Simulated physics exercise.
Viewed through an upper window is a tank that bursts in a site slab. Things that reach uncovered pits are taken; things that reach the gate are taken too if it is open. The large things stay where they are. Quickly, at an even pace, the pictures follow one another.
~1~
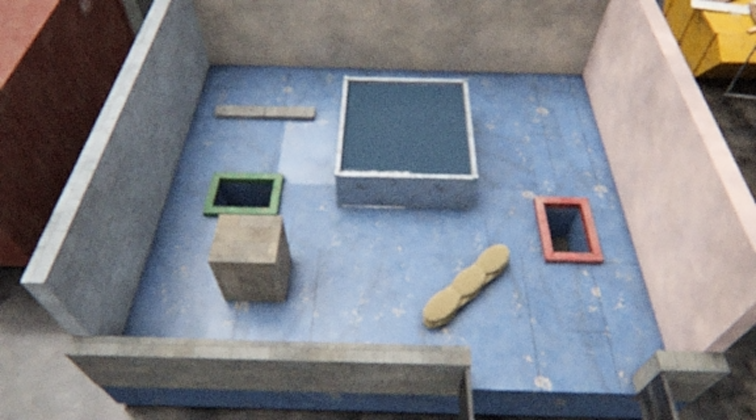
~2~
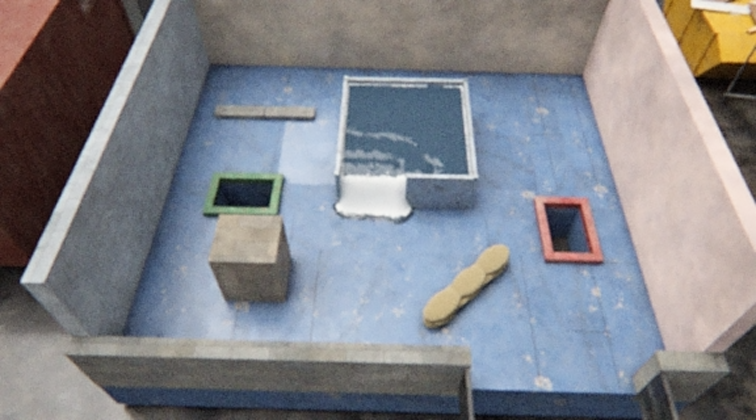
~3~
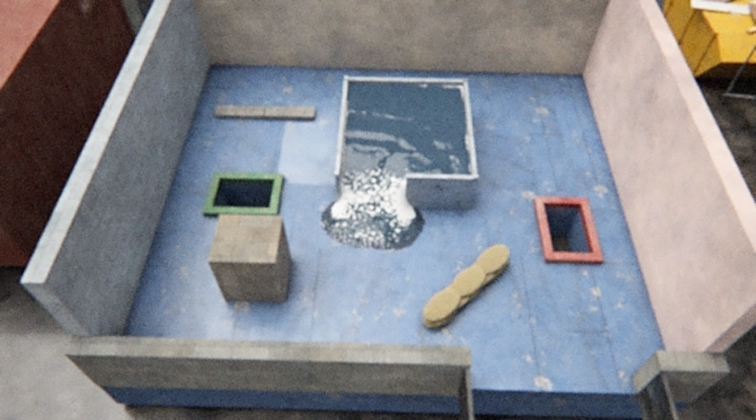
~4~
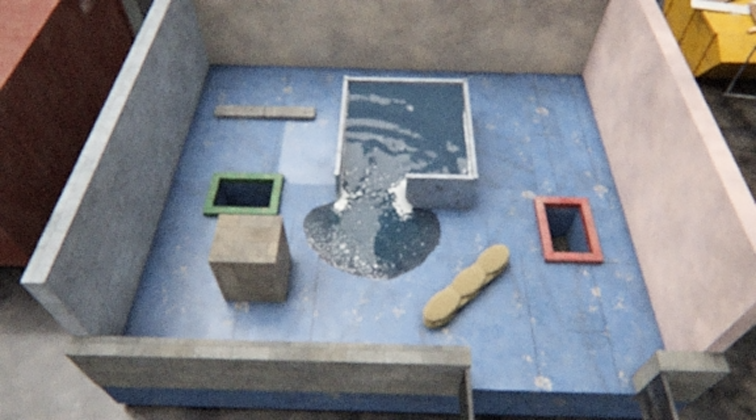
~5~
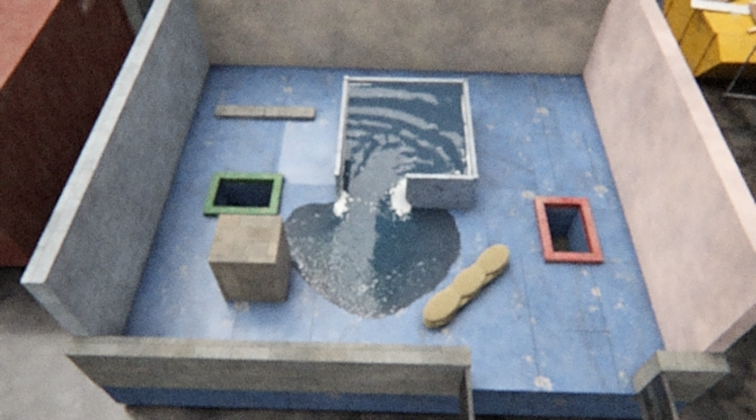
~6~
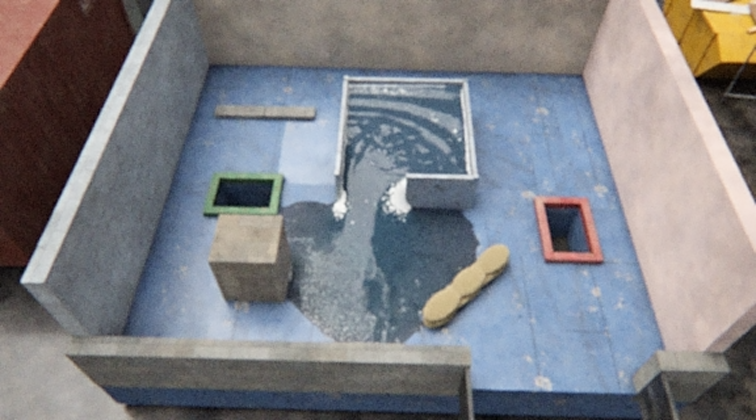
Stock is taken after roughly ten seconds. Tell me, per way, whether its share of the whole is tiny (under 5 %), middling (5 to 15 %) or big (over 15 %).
As I see it, the gate will not leave the five-to-fifteen per cent band; the red pit will not reach five per cent; the green pit will not reach five per cent.
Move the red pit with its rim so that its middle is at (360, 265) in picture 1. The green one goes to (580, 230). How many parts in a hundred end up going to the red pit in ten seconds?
The red pit takes 30 per cent.
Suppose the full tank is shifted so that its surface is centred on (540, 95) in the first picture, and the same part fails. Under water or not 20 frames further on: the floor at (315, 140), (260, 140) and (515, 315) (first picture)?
Okay, first one high and dry, second one high and dry, last one got wet.
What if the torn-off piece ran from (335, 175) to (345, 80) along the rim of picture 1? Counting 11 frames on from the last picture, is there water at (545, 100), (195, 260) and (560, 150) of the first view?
In the order asked: Out of reach, sodden, out of reach.
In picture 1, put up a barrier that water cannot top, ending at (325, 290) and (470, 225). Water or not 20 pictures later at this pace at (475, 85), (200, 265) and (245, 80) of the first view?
Point by point: First spared, next swamped, last spared.
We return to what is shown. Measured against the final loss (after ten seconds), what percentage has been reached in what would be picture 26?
Around 15 percent.
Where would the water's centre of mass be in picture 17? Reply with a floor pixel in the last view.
I would point to (378, 216).
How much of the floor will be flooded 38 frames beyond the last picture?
My estimate is near 70 per cent.
A moment on, water covers 20 % of the floor; the gate 0 %, the red pit 0 %, the green pit 0 %.
Next, water covers 35 % of the floor; the gate 0 %, the red pit 0 %, the green pit 0 %.
Then, water covers 50 % of the floor; the gate 1 %, the red pit 0 %, the green pit 0 %.
Later, water covers 70 % of the floor; the gate 4 %, the red pit 0 %, the green pit 1 %.
In the end, water covers 90 % of the floor; the gate 8 %, the red pit 0 %, the green pit 1 %.
